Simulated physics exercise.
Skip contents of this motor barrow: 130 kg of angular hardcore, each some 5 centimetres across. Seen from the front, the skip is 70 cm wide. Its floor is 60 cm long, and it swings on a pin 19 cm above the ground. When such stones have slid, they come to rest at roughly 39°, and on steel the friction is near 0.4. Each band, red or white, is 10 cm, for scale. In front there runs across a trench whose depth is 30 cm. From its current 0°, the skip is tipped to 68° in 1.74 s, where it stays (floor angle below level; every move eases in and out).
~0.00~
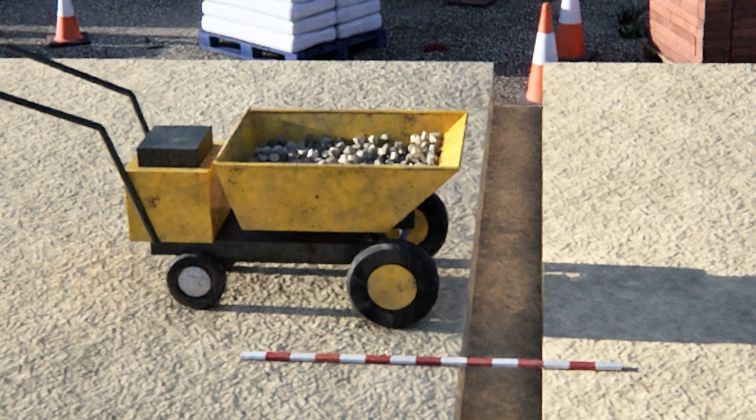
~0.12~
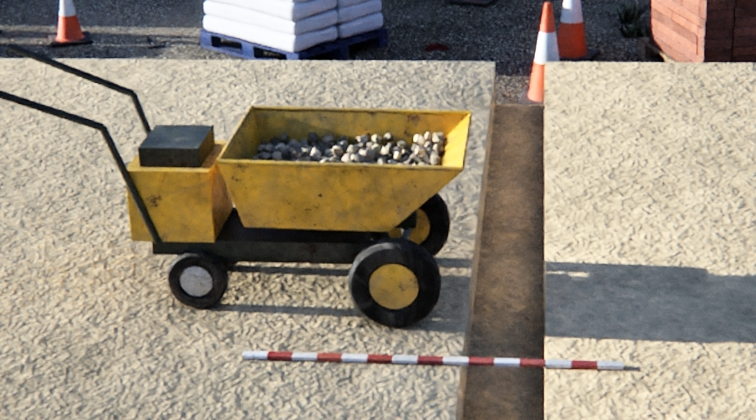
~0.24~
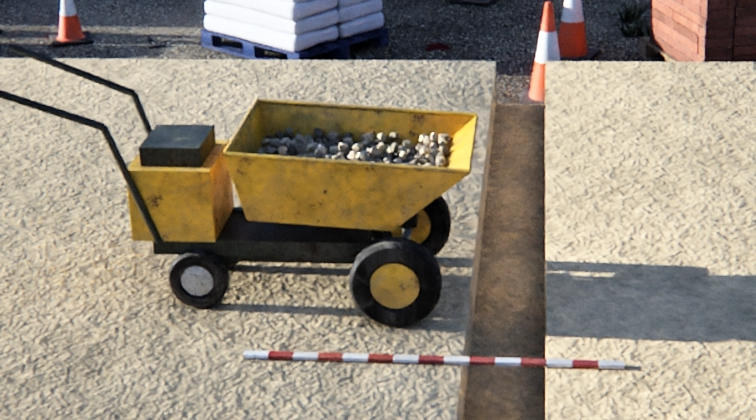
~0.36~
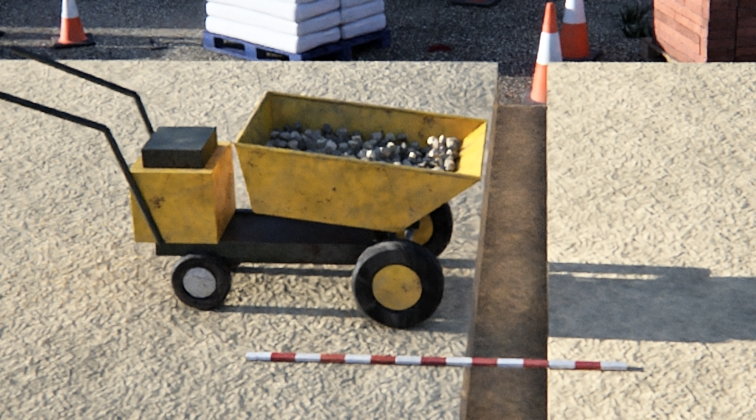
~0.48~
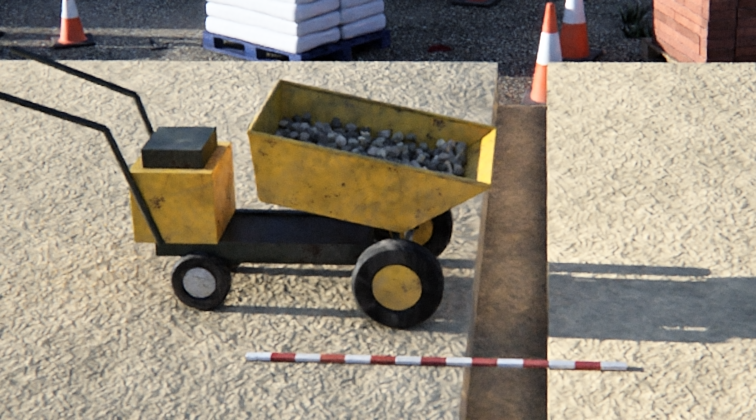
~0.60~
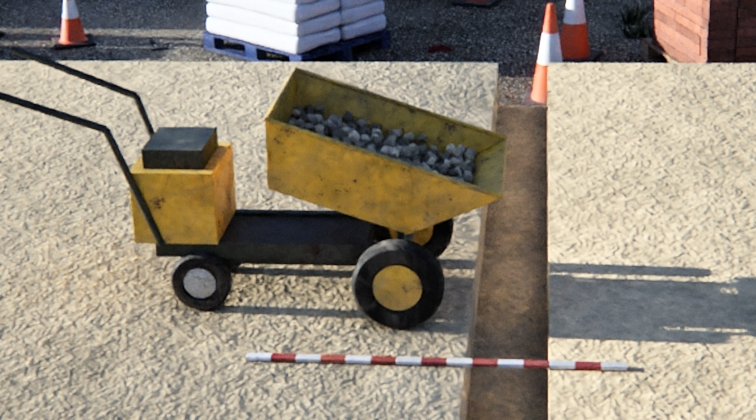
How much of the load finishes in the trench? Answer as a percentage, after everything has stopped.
Some 10 per cent of it.
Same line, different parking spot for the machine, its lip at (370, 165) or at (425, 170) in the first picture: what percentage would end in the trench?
It comes to about 95 and 75 in a hundred.
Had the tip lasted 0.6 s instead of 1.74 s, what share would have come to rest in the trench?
Roughly 10 per cent would.
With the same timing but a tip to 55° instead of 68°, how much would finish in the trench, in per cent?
Then about 10 per cent.
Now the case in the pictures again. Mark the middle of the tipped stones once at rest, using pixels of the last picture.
Roughly at (587, 292).
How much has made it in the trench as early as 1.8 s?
About 0%.
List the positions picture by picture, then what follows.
The skip is at 0°, its lip at (459, 169); the top of the load is at (365, 151), in the first frame.
Lip at (463, 169), floor tilted 1°, highest stones at (350, 149); the stones move at 0.1 m/s on average, in the second frame.
Lip at (469, 172), floor tilted 4°, highest stones at (316, 146); the stones move at 0.2 m/s on average, in the third frame.
Lip at (480, 179), floor tilted 8°, highest stones at (308, 141); the stones move at 0.3 m/s on average, in the fourth frame.
Lip at (491, 187), floor tilted 13°, highest stones at (310, 133); the stones move at 0.4 m/s on average, in the fifth frame.
Lip at (502, 197), floor tilted 19°, highest stones at (311, 123); the stones move at 0.4 m/s on average, in the sixth frame.
After 1.3 s the floor is at 57°; 100 % in the skip; the foremost stones are at (521, 236).
After 1.8 s the floor is at 68°; 72 % in the skip, 1 % in the trench, 27 % past the trench; the foremost stones are at (624, 313).
After 2.2 s the floor is at 68°; 42 % in the skip, 4 % in the trench, 54 % past the trench; the foremost stones are at (696, 299).
After 4.1 s the floor is at 68°; 33 % in the skip, 10 % in the trench, 58 % past the trench; the foremost stones are at (722, 307).
